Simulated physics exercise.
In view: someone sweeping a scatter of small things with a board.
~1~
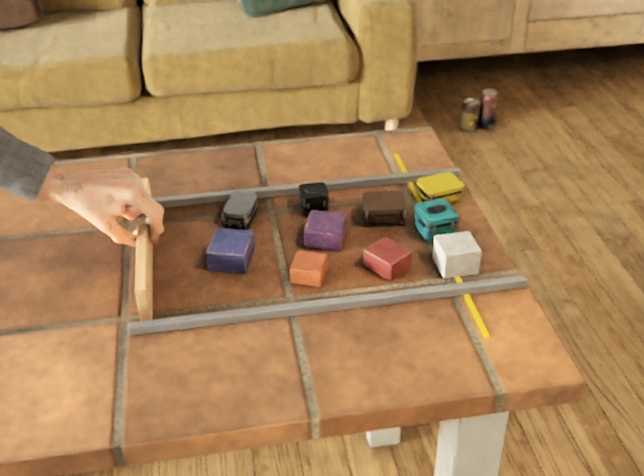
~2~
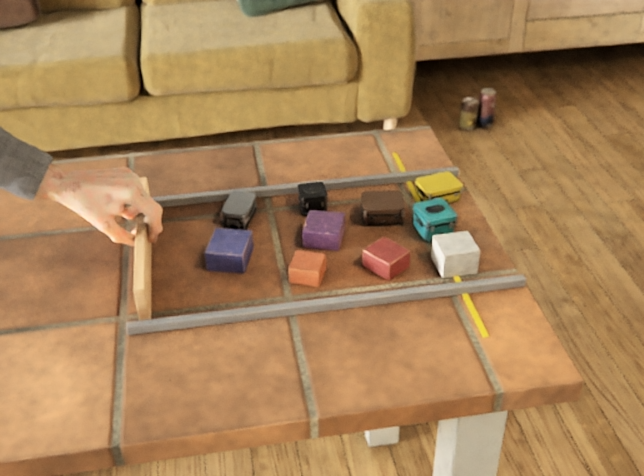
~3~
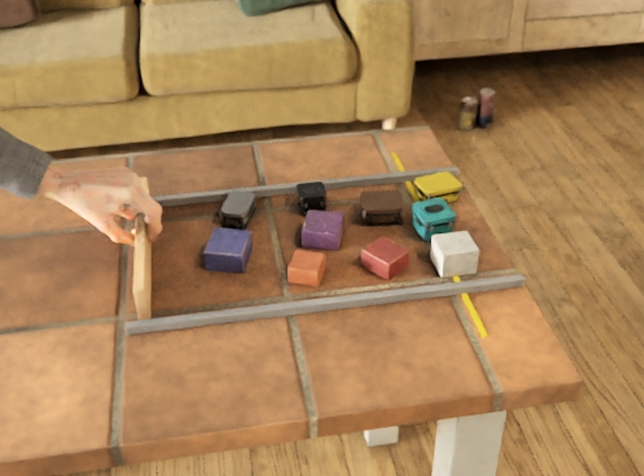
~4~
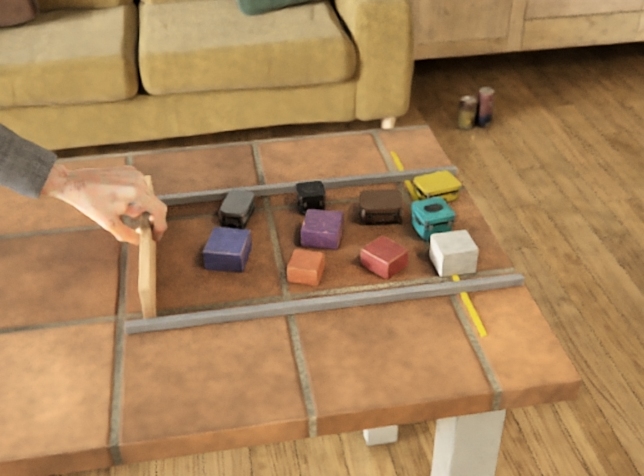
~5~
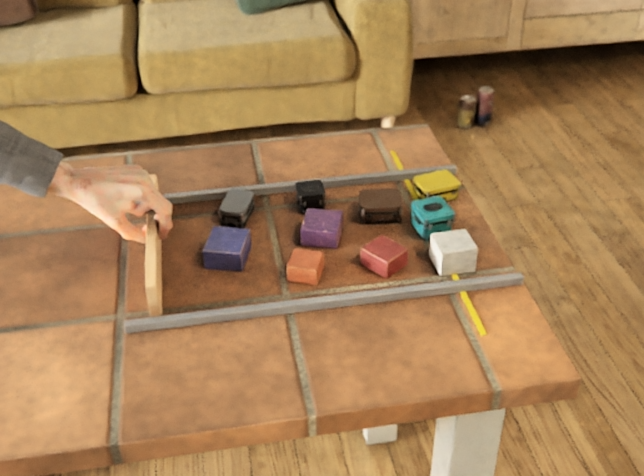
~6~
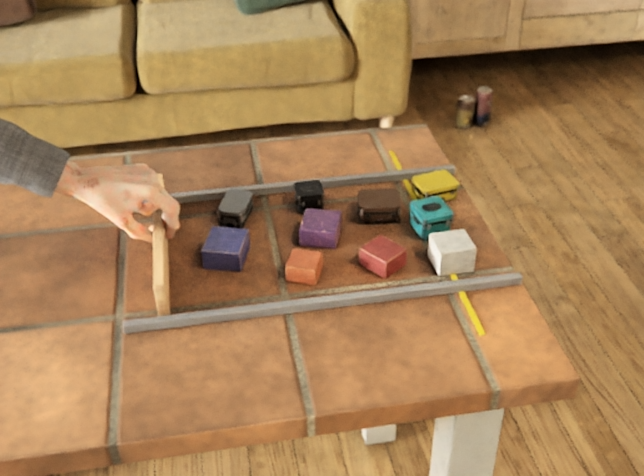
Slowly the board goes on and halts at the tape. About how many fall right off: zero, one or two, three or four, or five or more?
The number that fall off is three or four.
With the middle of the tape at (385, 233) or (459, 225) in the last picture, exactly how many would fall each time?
Down on the floor: 1 and 7.
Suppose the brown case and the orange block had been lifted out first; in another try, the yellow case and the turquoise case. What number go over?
2 in the first case, 2 in the second.
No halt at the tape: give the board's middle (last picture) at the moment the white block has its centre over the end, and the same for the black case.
At (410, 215) for the white block; at (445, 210) for the black case.
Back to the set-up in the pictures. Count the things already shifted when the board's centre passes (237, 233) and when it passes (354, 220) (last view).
By then 2, and 9.
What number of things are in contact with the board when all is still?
3 of them.
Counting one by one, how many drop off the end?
The count is 4.
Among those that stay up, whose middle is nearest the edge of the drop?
Foremost is the purple block.
Early on, none off yet; yellow case at rest near (435, 188); white block at rest near (452, 252); turquoise case at rest near (431, 218).
A while later, none off yet; yellow case on its side near (475, 196); white block travelled about its own width near (487, 250); turquoise case travelled about its own width near (483, 213).
Finally, the number that fall off is three or four; lost, brown case, turquoise case, white block and yellow case.
